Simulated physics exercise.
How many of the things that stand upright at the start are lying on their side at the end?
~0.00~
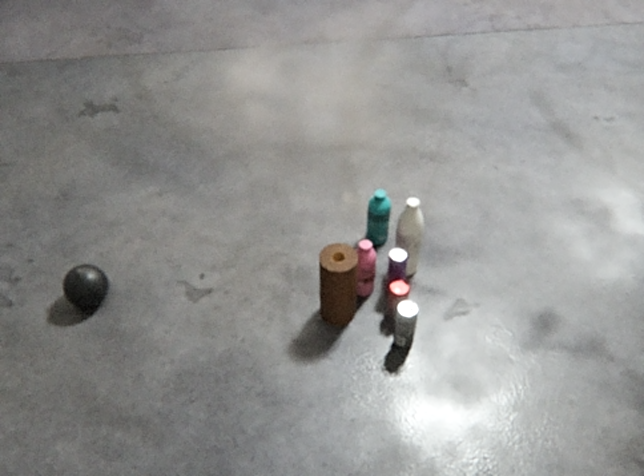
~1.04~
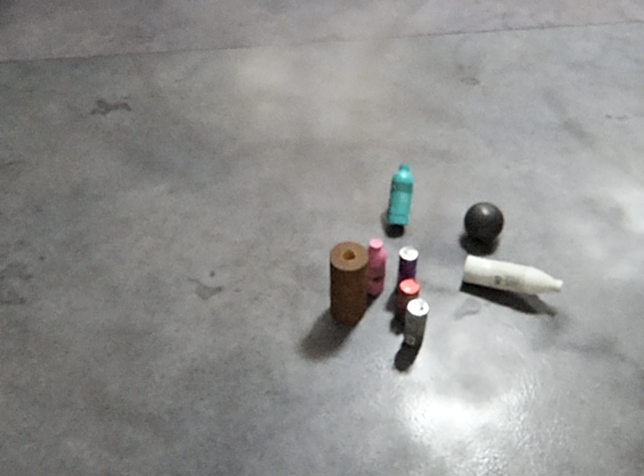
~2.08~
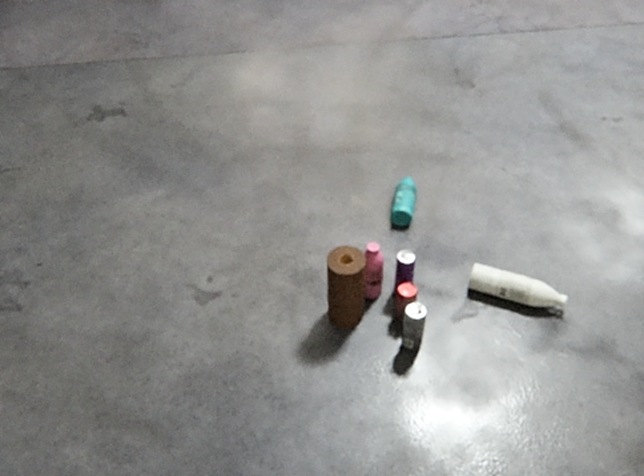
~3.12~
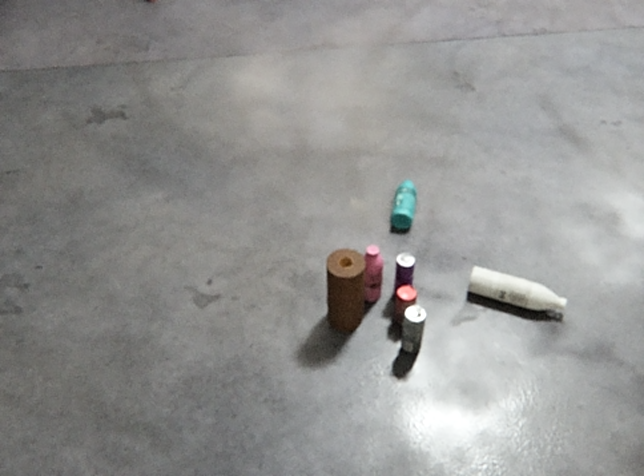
Two of them are lying on their side, the white bottle and the turquoise bottle.
